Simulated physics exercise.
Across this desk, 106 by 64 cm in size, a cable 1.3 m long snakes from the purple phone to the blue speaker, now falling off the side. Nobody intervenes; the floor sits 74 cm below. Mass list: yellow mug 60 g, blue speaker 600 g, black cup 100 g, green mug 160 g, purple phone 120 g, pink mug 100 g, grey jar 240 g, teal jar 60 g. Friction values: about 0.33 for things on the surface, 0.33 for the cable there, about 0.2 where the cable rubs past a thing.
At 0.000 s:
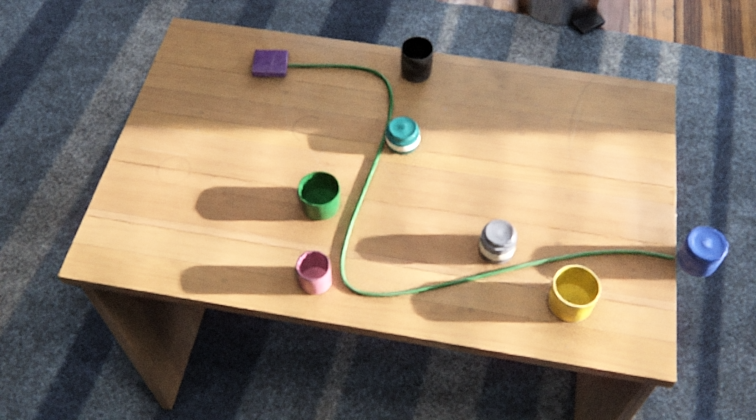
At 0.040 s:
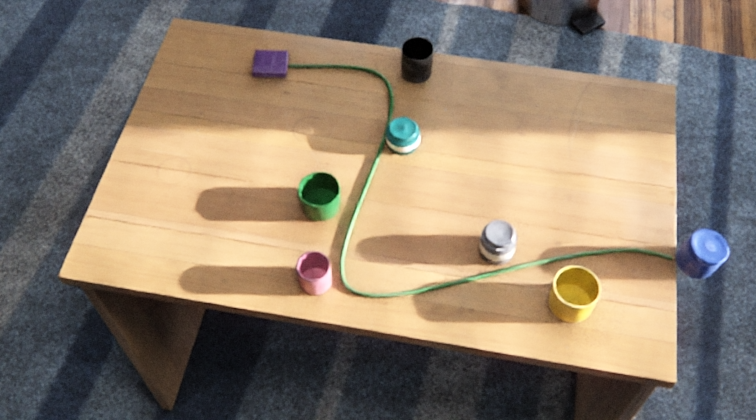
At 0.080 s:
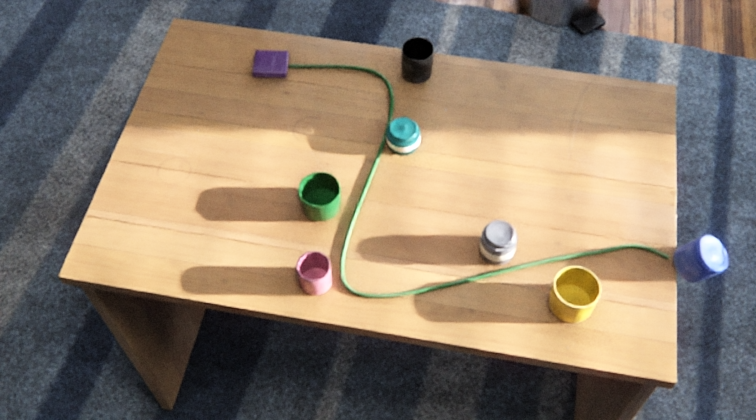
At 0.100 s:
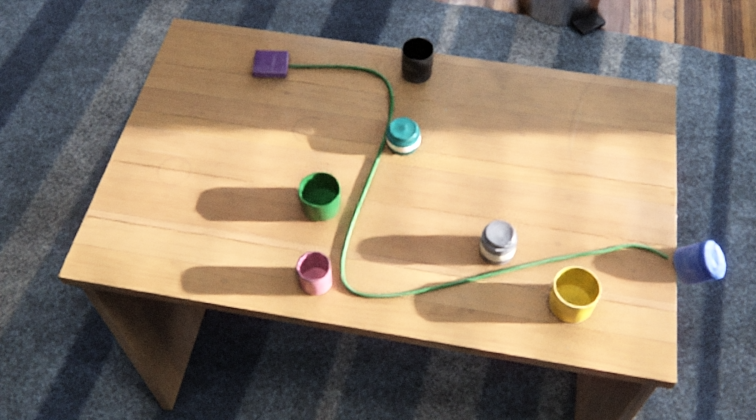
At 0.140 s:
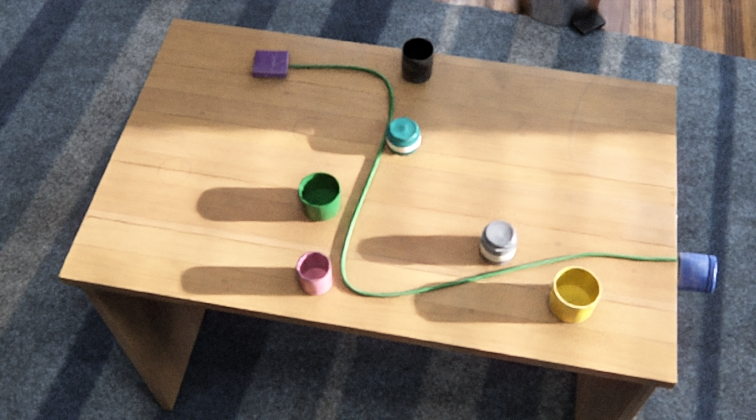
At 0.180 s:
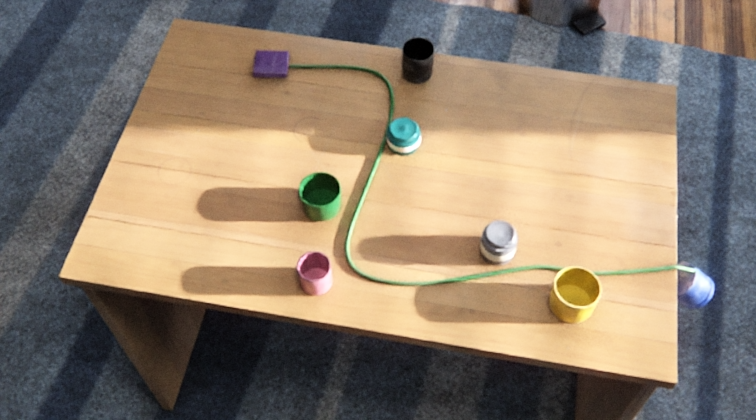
Wooden desk holding mugs, jars and a purple box, with a blue speaker tipping and sinking past the right edge, tugging a green cable.
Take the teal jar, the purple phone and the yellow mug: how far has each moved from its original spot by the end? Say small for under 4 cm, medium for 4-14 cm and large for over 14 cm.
In order: The teal jar is small, the purple phone is large, the yellow mug is large.
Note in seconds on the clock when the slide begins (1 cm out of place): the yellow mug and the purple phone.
Yellow mug 0.70 s; purple phone 0.34 s, roughly.
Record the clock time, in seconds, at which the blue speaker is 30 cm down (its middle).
It happens at 0.32 seconds on the clock.
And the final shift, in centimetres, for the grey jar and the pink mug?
Net shift - grey jar 15 cm, pink mug 0 cm.
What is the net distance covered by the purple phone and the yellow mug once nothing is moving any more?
Purple phone off the top, yellow mug over the edge.
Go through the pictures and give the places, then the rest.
The first frame shows teal jar (403, 127); purple phone (270, 61); yellow mug (577, 286); cable runs through (600, 253) (460, 281) (342, 259) (381, 147) (351, 67).
The second frame shows blue speaker (708, 245); cable runs through (599, 252) (342, 260) (351, 67).
The third frame shows blue speaker (701, 259); cable runs through (599, 252) (342, 260) (351, 67).
The fourth frame shows blue speaker (699, 263); cable runs through (599, 252) (342, 260) (351, 67).
The fifth frame shows blue speaker (695, 273); cable runs through (603, 254) (343, 260) (352, 67).
The sixth frame shows teal jar (404, 128); purple phone (271, 61); yellow mug (578, 287); cable runs through (633, 272) (487, 275) (349, 261) (382, 148) (352, 67).
After 0.4 s, the cable's tail end at (331, 127); purple phone 17 cm off its start, grey jar 5 cm off its start, blue speaker over the edge.
After 0.7 s, the cable's tail end at (534, 290); purple phone 71 cm off its start, grey jar 13 cm off its start, blue speaker over the edge.
After 0.9 s, the cable has left the top; purple phone over the edge, yellow mug 21 cm off its start at (706, 337), grey jar 13 cm off its start at (543, 183).
After 1.2 s, the cable has left the top; purple phone over the edge, yellow mug over the edge, grey jar 13 cm off its start.
After 2.4 s, the cable has left the top; purple phone over the edge, yellow mug over the edge, teal jar 1 cm off its start at (406, 125), grey jar 13 cm off its start at (544, 183).
